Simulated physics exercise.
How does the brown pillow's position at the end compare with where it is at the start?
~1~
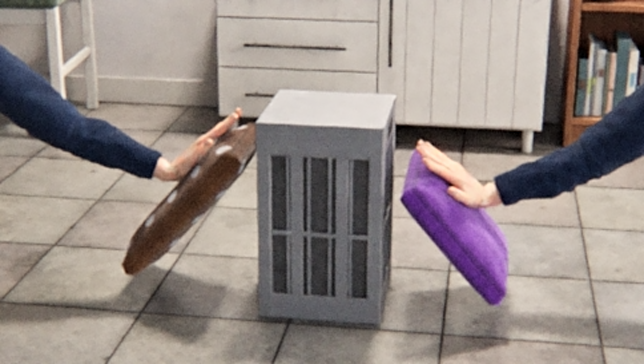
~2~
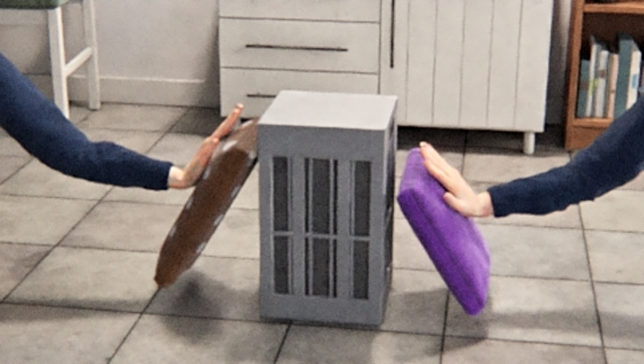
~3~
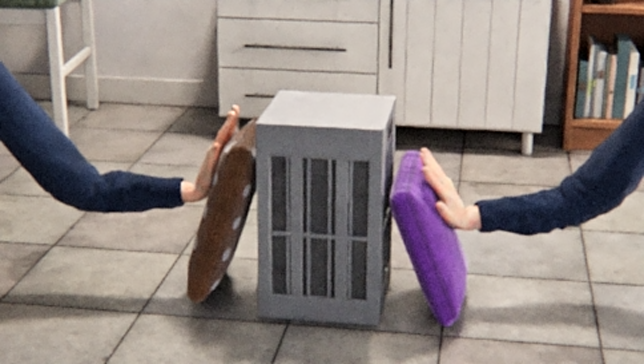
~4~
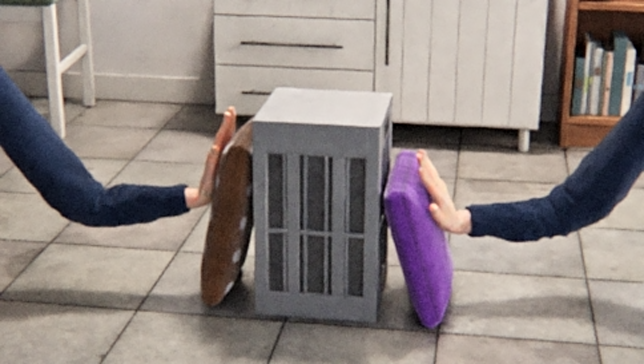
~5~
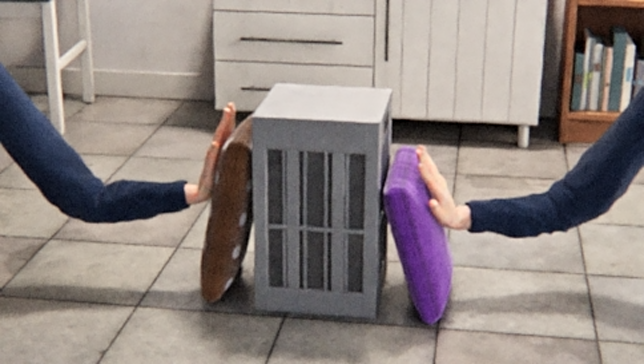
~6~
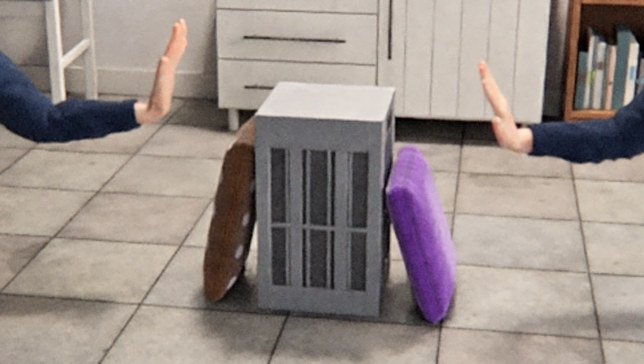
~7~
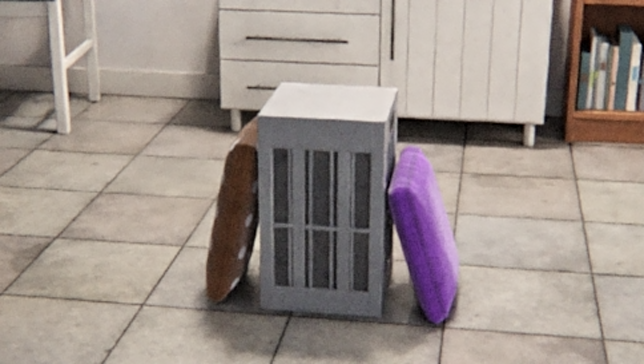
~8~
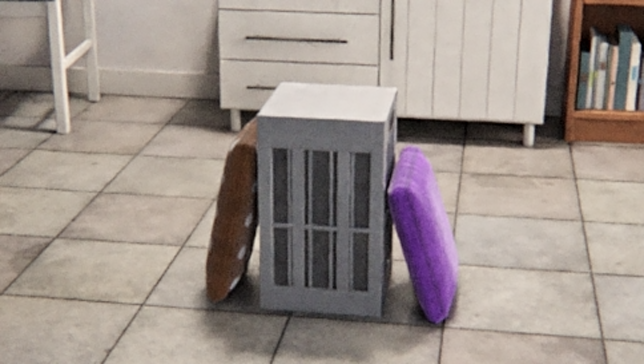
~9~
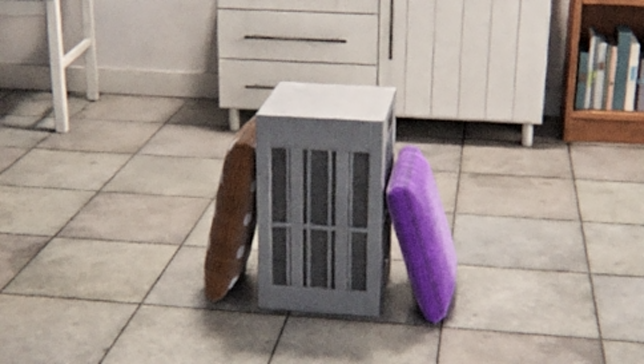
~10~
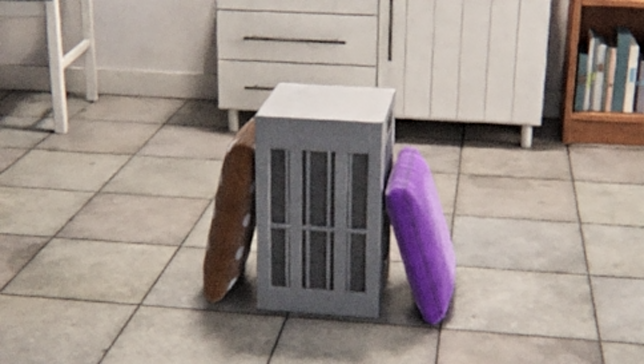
It ends farther to the right and slightly lower, leaning steeply against the left side of the grey crate, whereas at the start it is slanted with its lower end well out to the left.
